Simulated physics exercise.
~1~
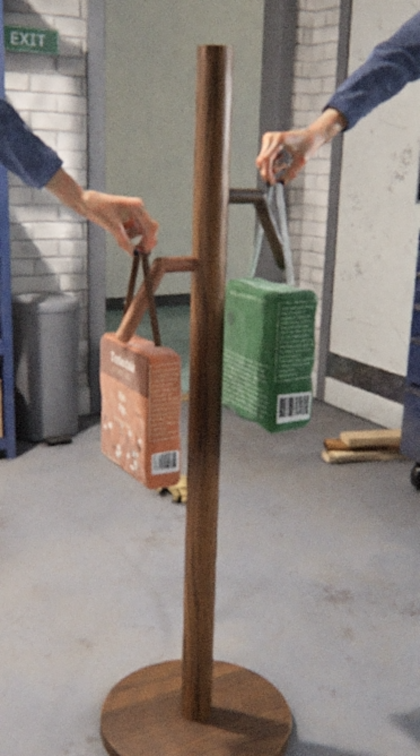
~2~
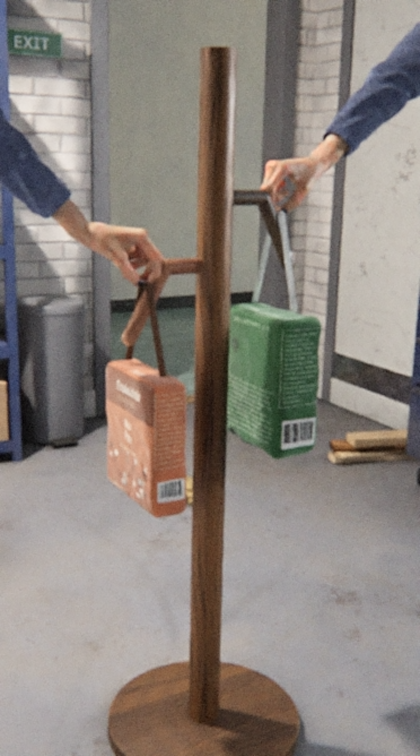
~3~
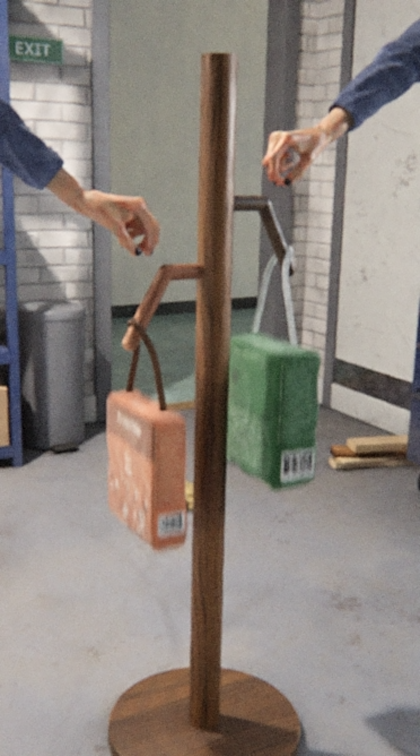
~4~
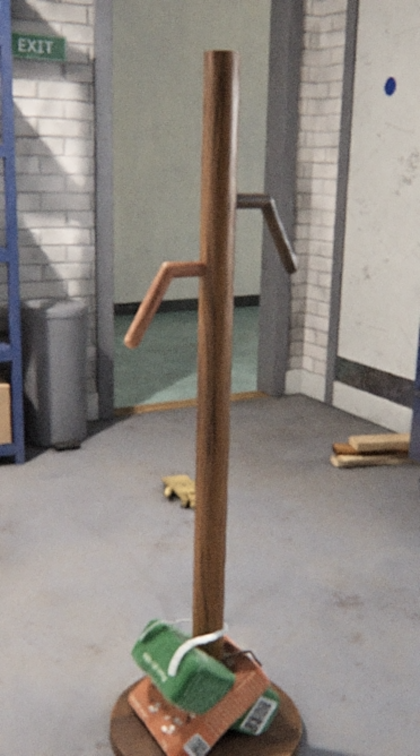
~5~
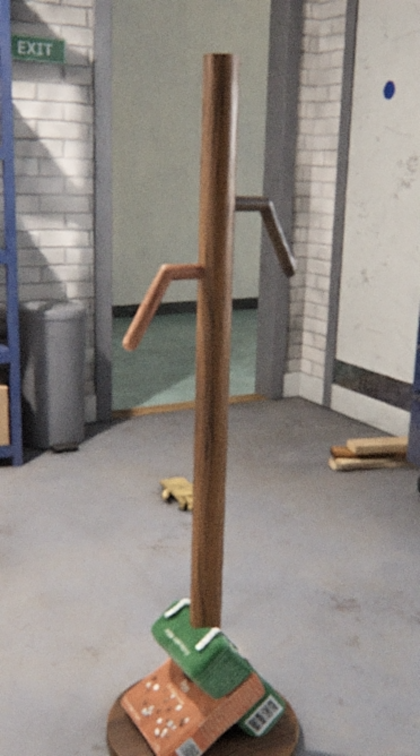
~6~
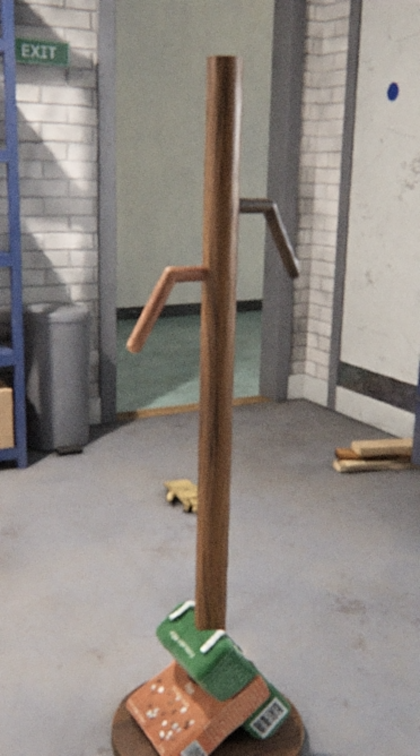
In the video, two hands lower an orange bag and a green sack by their loops onto downward-angled pegs on either side of a wooden stand, then let go. Both slide off and drop, ending in a leaning heap on the round base, the green one resting against the orange.
